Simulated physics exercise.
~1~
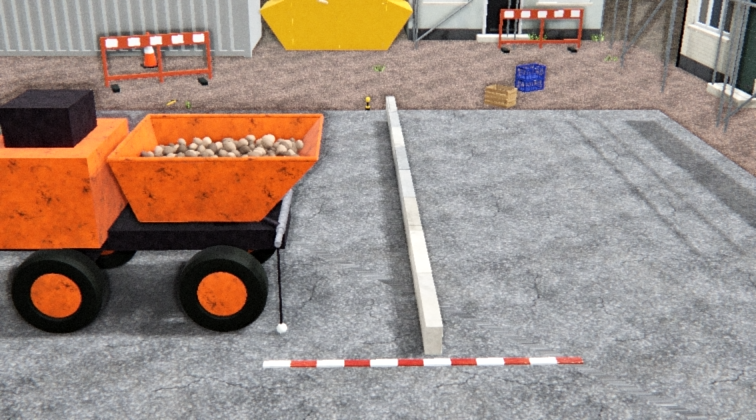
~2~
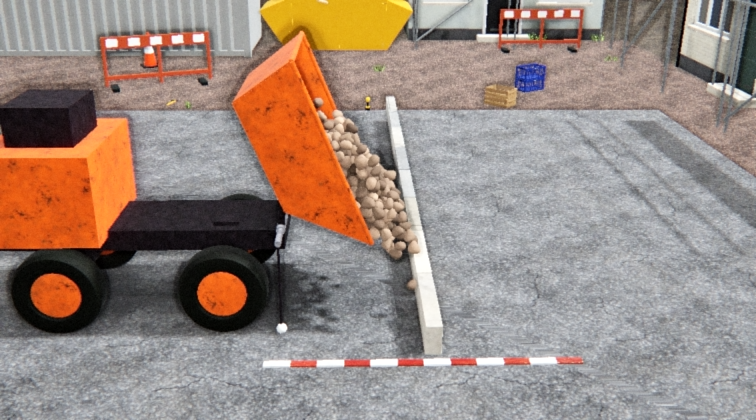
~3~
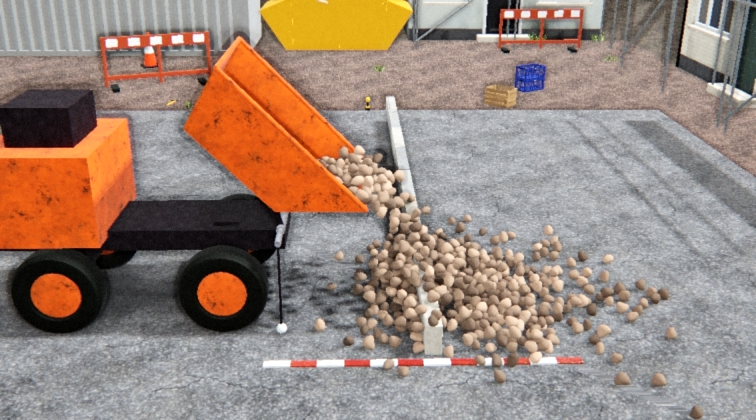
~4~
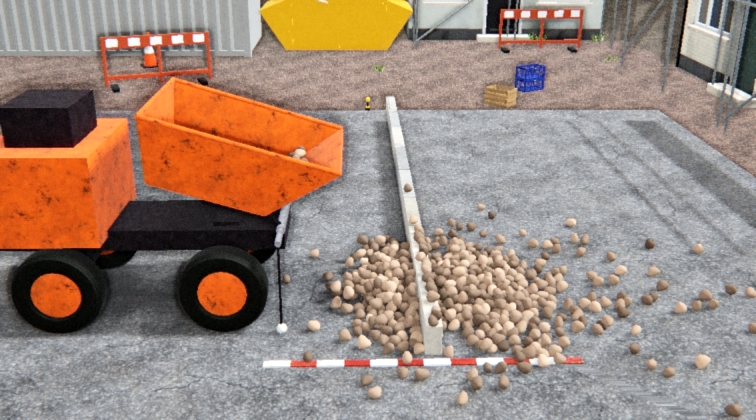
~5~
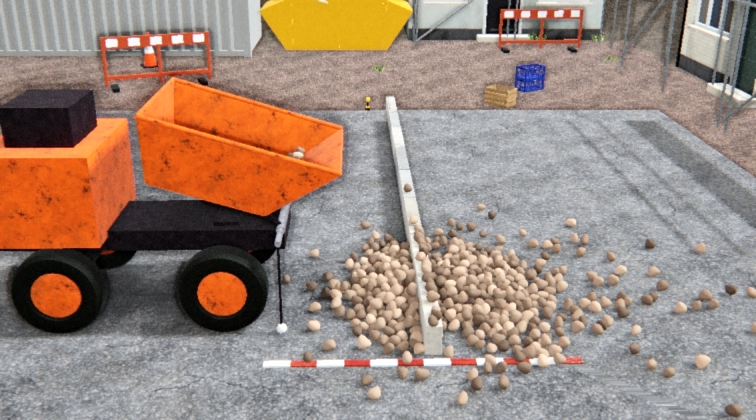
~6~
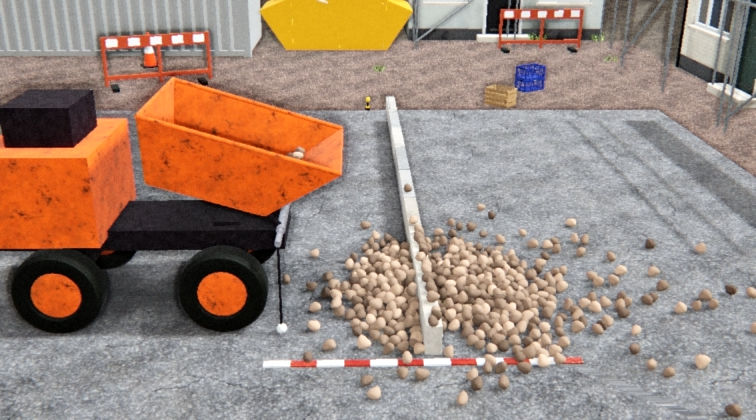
An orange dumper stands at the left with a skip full of rounded brown stones, facing a pale kerb that runs across a grey yard. The skip tips steeply to the right, and the stones slide down its floor towards the kerb. They pour out in a thick stream, piling against the kerb, spilling over it and scattering across the ground beyond. The skip swings partway back down, still tilted, with a few stones left inside. Everything settles, with a heap straddling the kerb, the larger share on its far side, and strays lying to the right.
